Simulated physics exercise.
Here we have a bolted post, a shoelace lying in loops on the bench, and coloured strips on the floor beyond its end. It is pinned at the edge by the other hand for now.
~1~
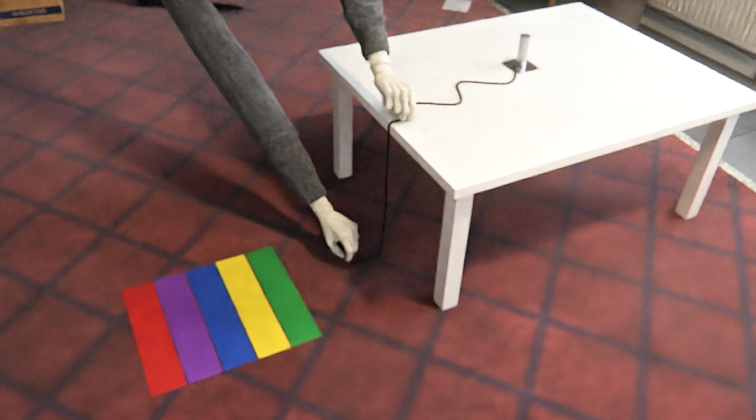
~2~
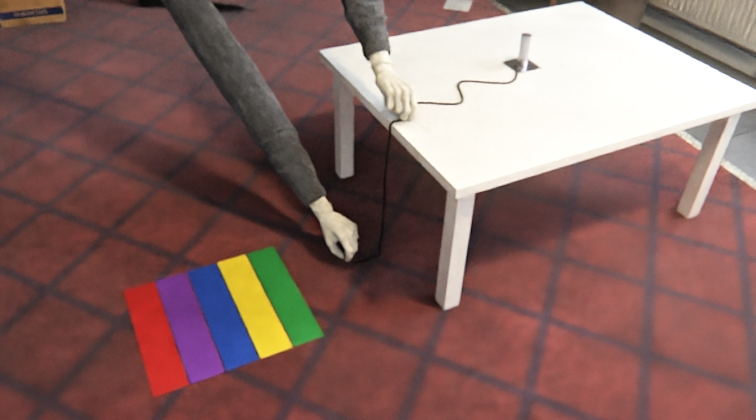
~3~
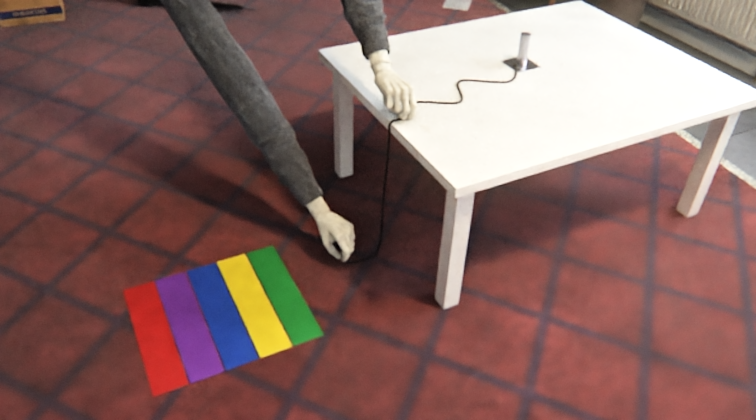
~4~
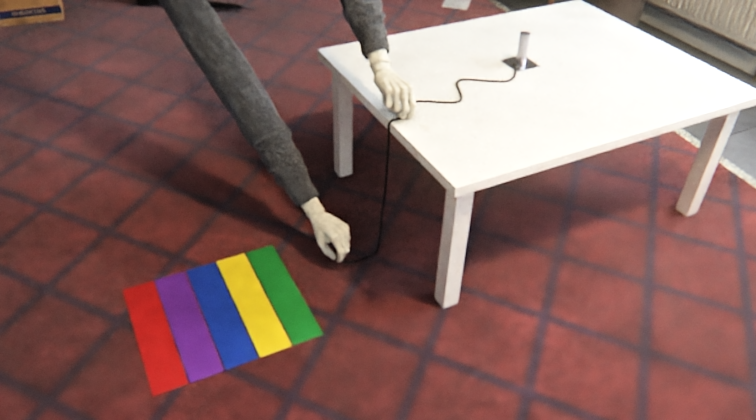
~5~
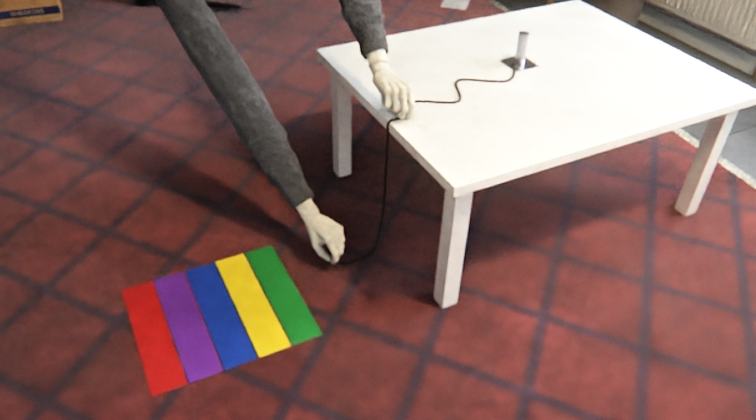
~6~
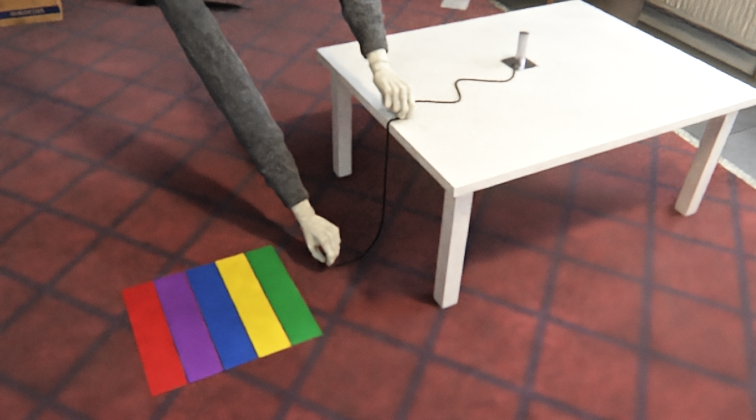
A hand near the floor drawing the end of a dark shoelace slightly left while another hand pins it at the table edge.
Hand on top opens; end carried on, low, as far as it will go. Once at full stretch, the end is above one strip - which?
The end stops over the purple strip.
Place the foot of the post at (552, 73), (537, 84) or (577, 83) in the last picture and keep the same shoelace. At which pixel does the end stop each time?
Estimated pixels per try: (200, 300); (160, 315); (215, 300).
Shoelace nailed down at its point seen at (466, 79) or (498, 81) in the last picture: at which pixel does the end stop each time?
Per try (px, approx.): (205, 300); (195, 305).
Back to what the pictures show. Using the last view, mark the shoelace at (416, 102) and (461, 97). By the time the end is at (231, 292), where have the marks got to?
They end up at (382, 117) and at (422, 98).
Early on, end near (231, 292); over blue.
Midway, end near (198, 303); over purple.
At the end of the slack, end near (180, 309); over purple. Over purple.
